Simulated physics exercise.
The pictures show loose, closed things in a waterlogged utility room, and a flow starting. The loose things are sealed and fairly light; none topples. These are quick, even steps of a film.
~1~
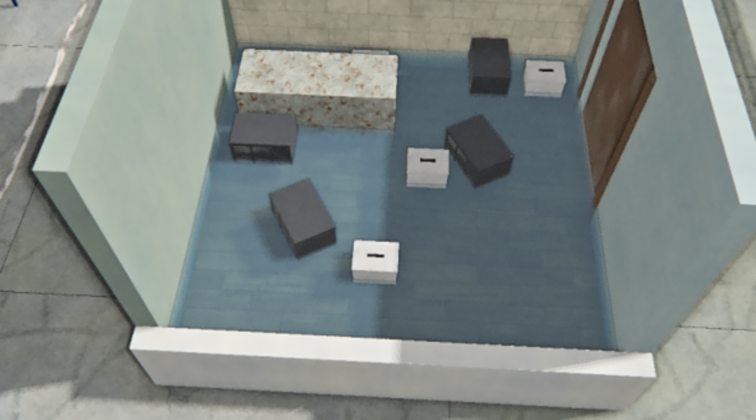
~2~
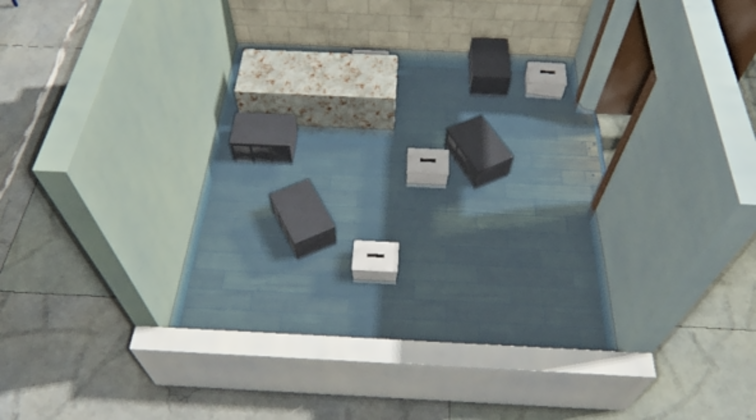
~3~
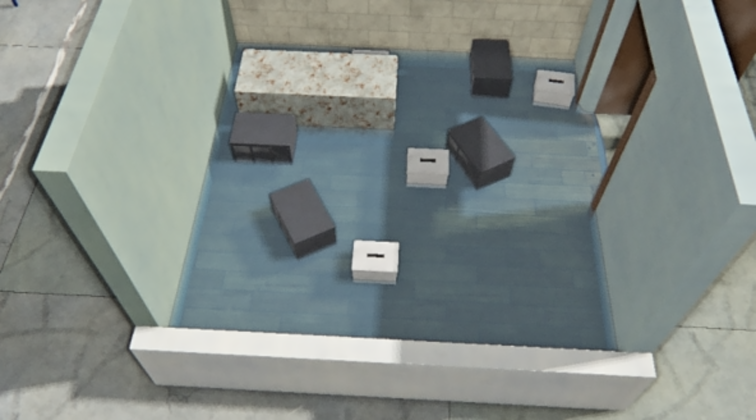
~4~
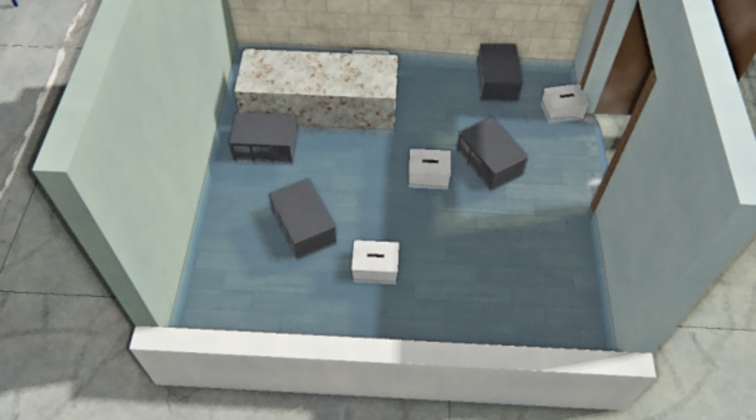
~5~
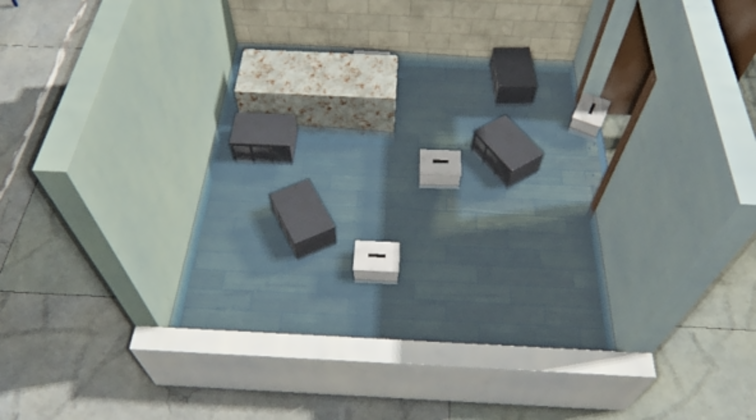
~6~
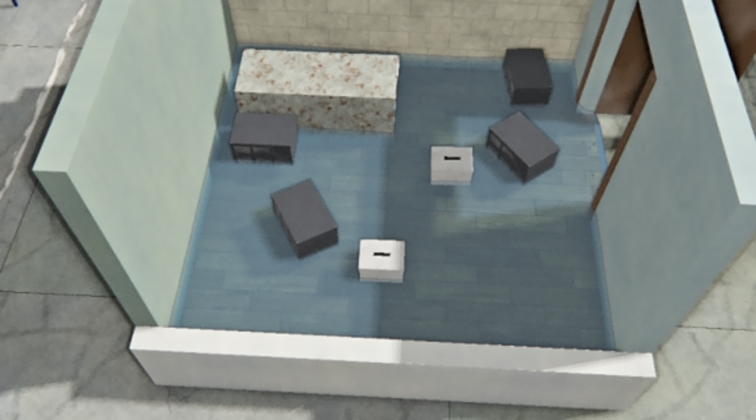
At first, dark crates and white boxes sit still in a flooded, walled room beside a pale speckled block, and an opening appears in the right wall. The white box nearest it drifts right, turns and passes out of view, while two dark crates and the middle white box shift slightly rightward.
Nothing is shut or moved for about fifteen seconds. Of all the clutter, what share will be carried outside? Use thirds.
That comes to two thirds or more.
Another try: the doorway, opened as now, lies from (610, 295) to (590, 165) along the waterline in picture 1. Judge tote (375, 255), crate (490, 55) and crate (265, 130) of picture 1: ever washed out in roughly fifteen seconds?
In that order: Out, yes, kept in.
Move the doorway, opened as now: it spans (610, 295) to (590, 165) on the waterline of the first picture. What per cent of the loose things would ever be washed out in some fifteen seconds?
About 90 per cent.
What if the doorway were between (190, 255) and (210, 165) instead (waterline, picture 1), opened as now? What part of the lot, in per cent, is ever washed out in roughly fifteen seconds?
Roughly 60 per cent.
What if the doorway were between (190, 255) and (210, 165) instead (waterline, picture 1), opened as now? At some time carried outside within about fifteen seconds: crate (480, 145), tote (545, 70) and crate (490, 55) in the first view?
As listed: Yes, stays, kept in.
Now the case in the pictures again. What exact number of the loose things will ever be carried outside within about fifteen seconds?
That makes 6.
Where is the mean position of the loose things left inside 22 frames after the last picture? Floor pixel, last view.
Close to (465, 186).
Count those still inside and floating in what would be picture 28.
3 of them.
A moment on, 1 of 8 are out; 7 afloat.
Next, 4 of 8 are out; 4 afloat.
Later, 5 of 8 are out; 3 afloat.
In the end, 6 of 8 are out; 2 afloat.
